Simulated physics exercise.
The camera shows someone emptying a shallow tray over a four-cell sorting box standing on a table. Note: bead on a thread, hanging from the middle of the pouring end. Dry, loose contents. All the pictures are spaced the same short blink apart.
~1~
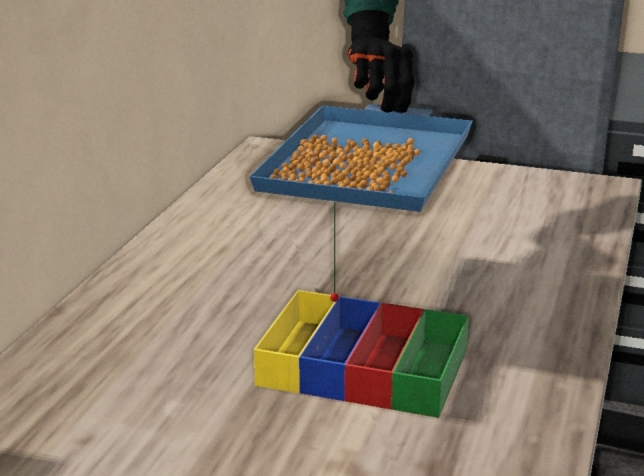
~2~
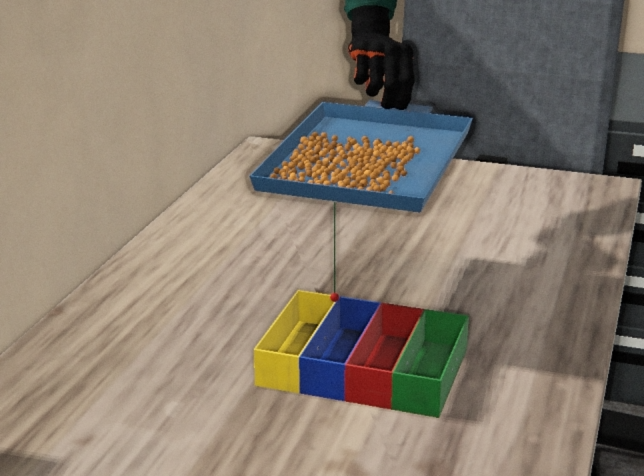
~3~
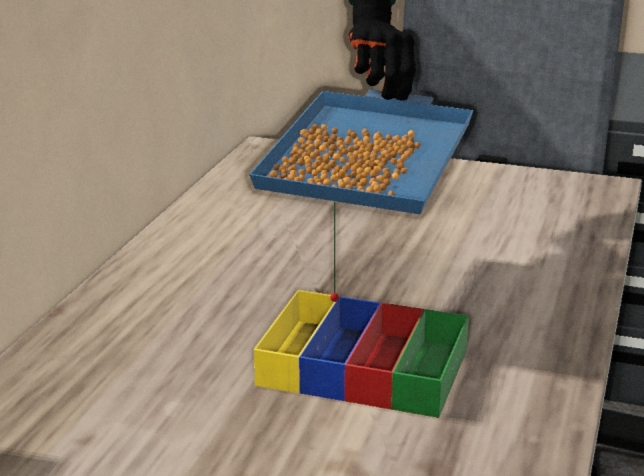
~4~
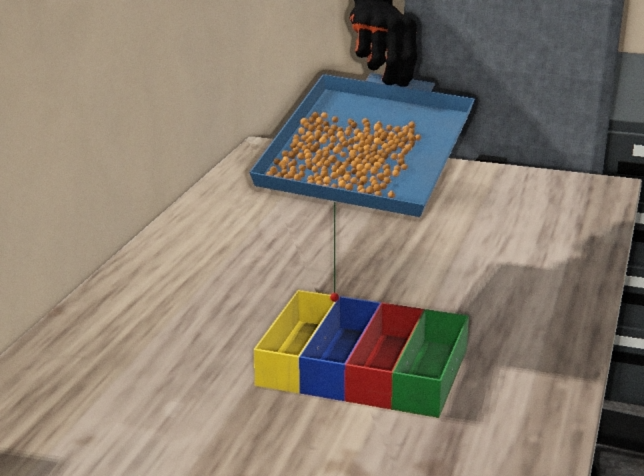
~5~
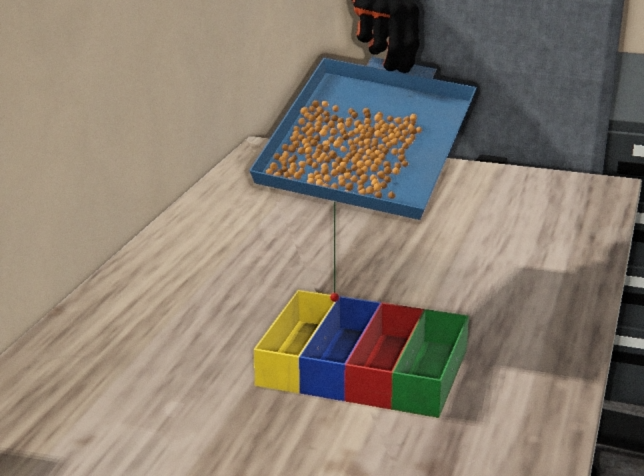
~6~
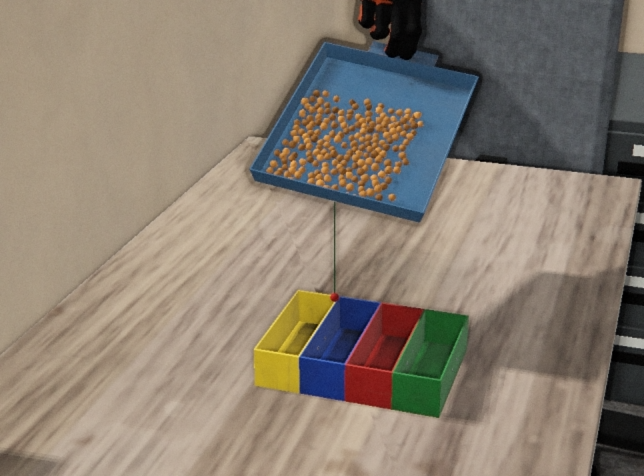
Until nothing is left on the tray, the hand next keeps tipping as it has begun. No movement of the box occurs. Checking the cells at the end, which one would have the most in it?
The red cell would have the most in it.
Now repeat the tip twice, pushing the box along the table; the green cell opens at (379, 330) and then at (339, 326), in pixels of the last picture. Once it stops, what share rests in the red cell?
About 20% on the first try and 0% on the second.
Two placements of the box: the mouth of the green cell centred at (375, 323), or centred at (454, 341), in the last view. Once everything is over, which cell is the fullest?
That green cell; red.
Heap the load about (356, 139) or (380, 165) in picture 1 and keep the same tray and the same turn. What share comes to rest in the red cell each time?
In turn 60 and 50 in a hundred.
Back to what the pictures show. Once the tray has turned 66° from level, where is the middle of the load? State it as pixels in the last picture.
Look about (377, 187) in the last picture.
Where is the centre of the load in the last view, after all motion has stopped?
Near (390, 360), more or less.
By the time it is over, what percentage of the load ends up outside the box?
I'd put it at about 0 percent.
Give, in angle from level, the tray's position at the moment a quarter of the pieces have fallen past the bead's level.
Reading: Some 110°.
Shortly afterwards, tray tipped steeply; all but a few on the tray; only a few in the green cell; a little falling or outside the box.
Next, tray tipped past a quarter turn; near half on the tray; a little in the green cell; a little in the red cell; only a few in the blue cell; near a quarter falling or outside the box.
Some moments later, tray tipped past a quarter turn; near half in the red cell; near a quarter in the green cell; near a quarter in the blue cell; only a few in the yellow cell; only a few falling or outside the box.
In the end, tray tipped past a quarter turn; near half in the red cell; near a quarter in the green cell; near a quarter in the blue cell; only a few in the yellow cell; only a few outside the box.
